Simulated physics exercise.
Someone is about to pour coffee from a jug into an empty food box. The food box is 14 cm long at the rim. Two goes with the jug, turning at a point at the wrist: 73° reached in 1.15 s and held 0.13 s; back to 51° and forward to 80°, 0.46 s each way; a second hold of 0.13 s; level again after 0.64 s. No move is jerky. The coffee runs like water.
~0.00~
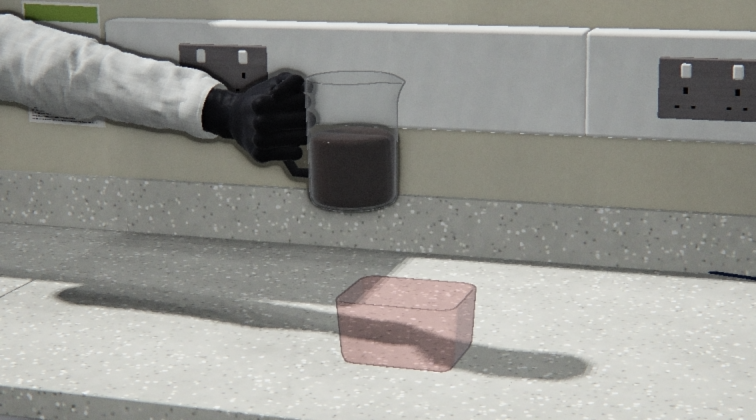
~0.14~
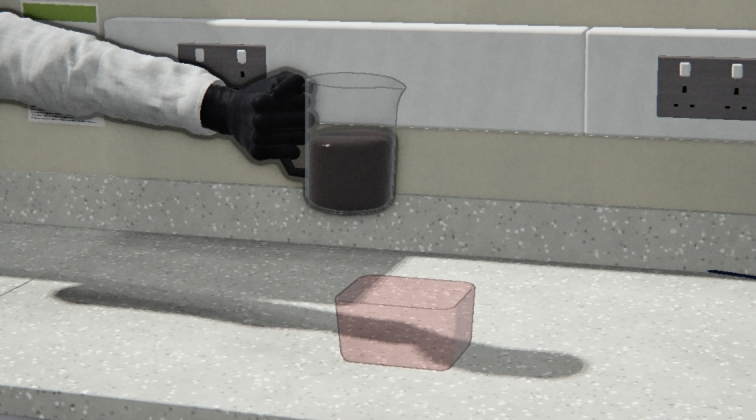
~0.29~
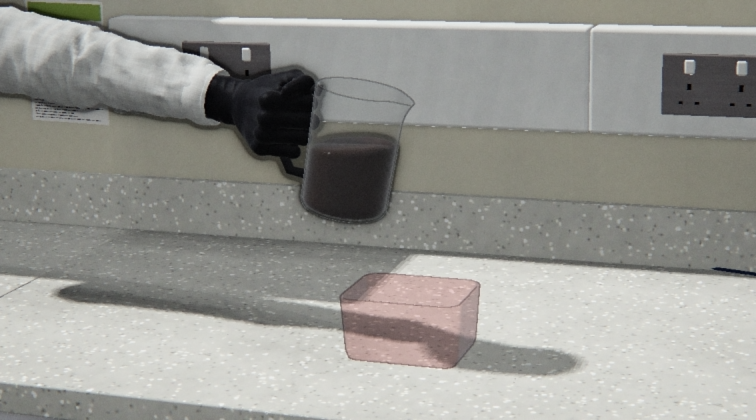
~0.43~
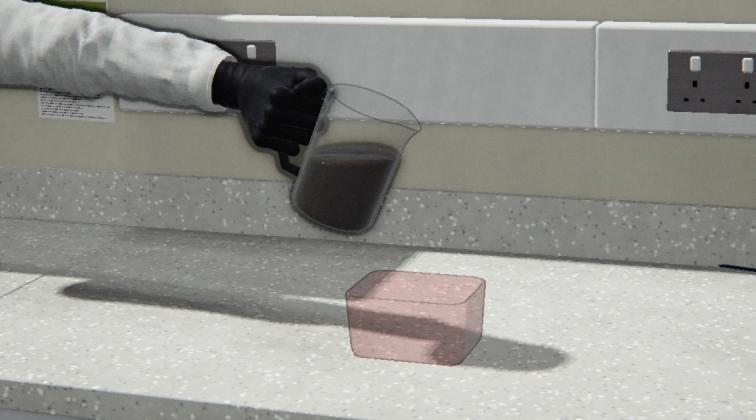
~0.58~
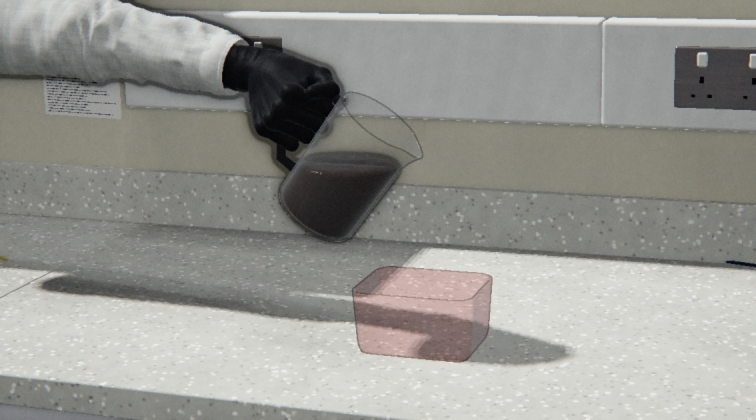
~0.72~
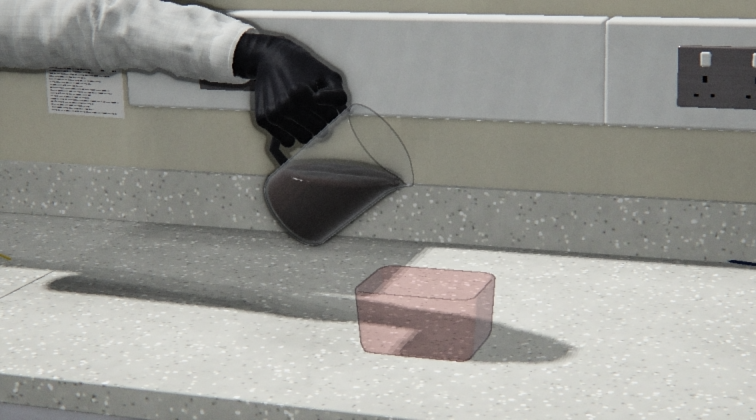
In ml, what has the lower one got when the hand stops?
About 345 ml.
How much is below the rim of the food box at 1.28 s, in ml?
Close to 110 ml.
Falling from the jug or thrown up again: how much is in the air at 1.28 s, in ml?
Close to 60 ml.
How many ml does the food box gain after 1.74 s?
Some 110 ml.
After 1.28 s the tilt is 73° and the food box has 110 ml, the jug 450 ml, and 0 ml is on the worktop.
After 1.74 s the tilt is 51° and the food box has 230 ml, the jug 385 ml, and 5 ml is on the worktop.
After 2.33 s the tilt is 80° and the food box has 270 ml, the jug 320 ml, and 5 ml is on the worktop.
After 2.79 s the tilt is 15° and the food box has 345 ml, the jug 275 ml, and 5 ml is on the worktop.
In the end the food box has 345 ml, the jug 275 ml, and 5 ml is on the worktop.
